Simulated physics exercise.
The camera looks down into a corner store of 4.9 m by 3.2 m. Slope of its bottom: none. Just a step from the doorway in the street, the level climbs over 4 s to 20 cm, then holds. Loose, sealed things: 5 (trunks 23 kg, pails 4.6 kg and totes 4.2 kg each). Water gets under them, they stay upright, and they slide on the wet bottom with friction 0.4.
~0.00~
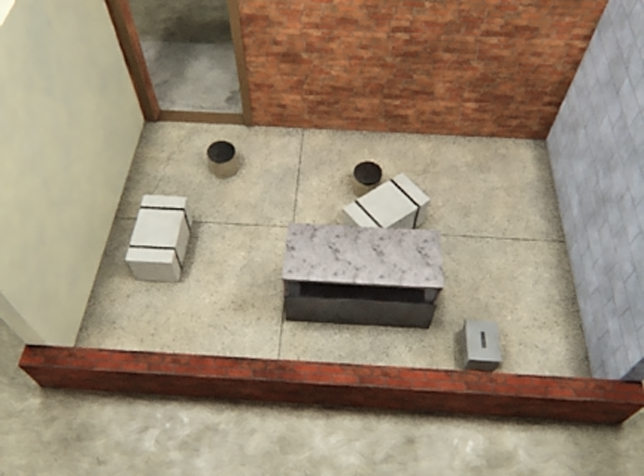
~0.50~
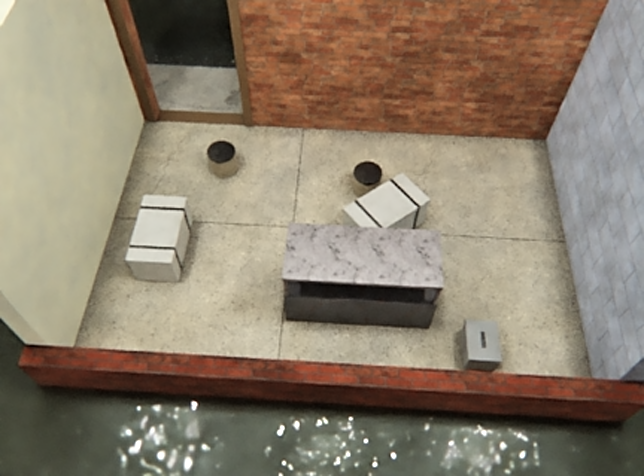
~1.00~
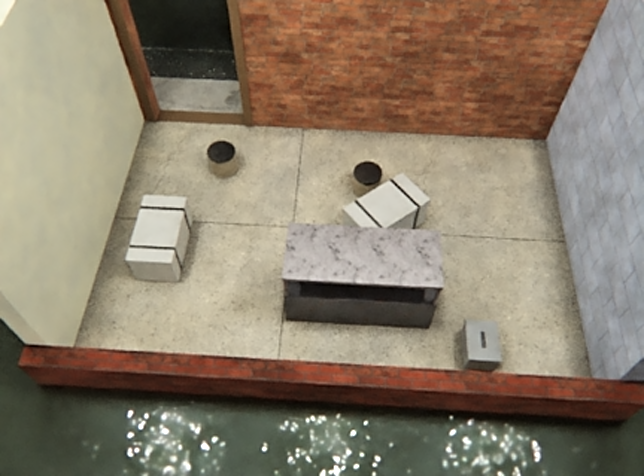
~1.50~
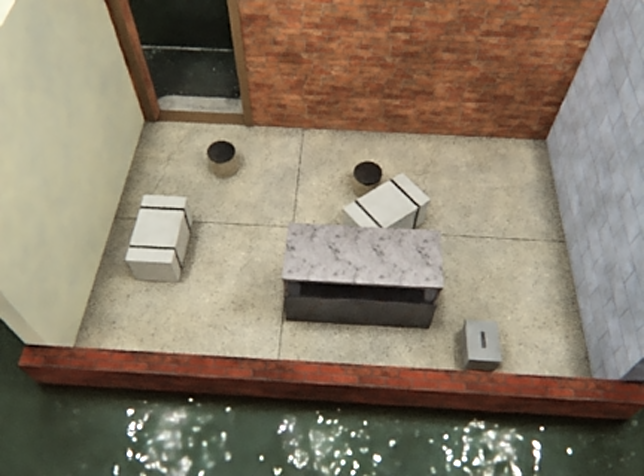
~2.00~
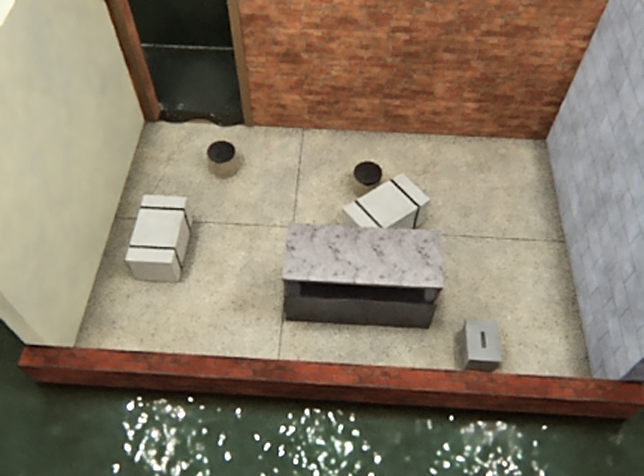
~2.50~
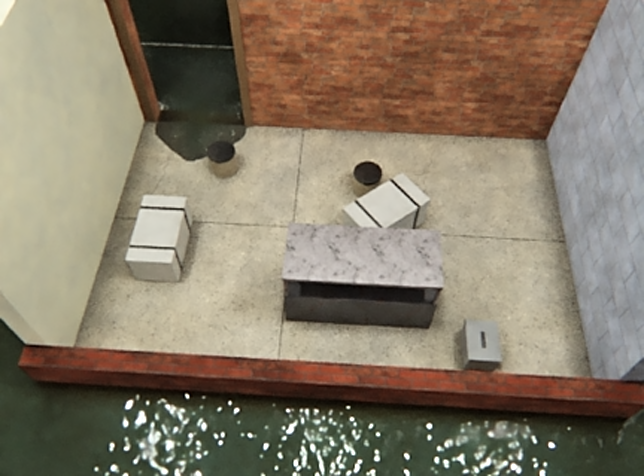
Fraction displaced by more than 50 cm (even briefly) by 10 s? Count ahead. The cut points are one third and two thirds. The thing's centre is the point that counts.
It falls between one third and two thirds.
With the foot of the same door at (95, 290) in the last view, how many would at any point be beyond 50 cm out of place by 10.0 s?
The answer then is 3.
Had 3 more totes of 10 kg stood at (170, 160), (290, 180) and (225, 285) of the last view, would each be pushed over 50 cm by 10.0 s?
Result, in listed order: Exceeded / not exceeded / exceeded.
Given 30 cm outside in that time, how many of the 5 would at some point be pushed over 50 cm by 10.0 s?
It would come to 5 of them.
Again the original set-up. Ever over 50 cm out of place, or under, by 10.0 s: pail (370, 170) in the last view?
I'd say not as far.
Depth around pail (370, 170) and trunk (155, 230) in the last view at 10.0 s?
First roughly 4 cm, second roughly 10 cm.
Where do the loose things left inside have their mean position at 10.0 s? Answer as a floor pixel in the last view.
About (397, 248).
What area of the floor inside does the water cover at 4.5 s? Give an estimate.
Somewhere about 5.0 m2, give or take.
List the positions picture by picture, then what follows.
In the first picture, a trunk at (387, 204), on the bottom; a pail at (221, 151) rests on the ground; water covers 0.0 m2; 0 of 5 have shifted.
In the second picture, a trunk at (387, 204), on the bottom; a pail at (221, 151) rests on the ground; water covers 0.0 m2; 0 of 5 have shifted.
In the third picture, a trunk at (387, 204) rests on the ground; a pail at (221, 151), on the bottom; water covers 0.0 m2; 0 of 5 have shifted.
In the fourth picture, a trunk at (387, 204) rests on the ground; a pail at (221, 151) rests on the ground; 0.0 m2 under water; 0 of 5 have shifted.
In the fifth picture, a trunk at (387, 204) rests on the ground; a pail at (221, 151) rests on the ground; 0.0 m2 under water; 0 of 5 have shifted.
In the sixth picture, a trunk at (387, 204), on the bottom; a pail at (221, 151), on the bottom; water covers 0.4 m2; 0 of 5 have shifted.
After 3.5 s 0 of 5 are over 50 cm from their spots; 0 afloat.
After 4.5 s 1 of 5 are over 50 cm from their spots; 0 afloat.
After 7.0 s 2 of 5 are over 50 cm from their spots; 2 afloat.
After 10.0 s 3 of 5 are over 50 cm from their spots, and 3 have been at some point; 3 afloat.
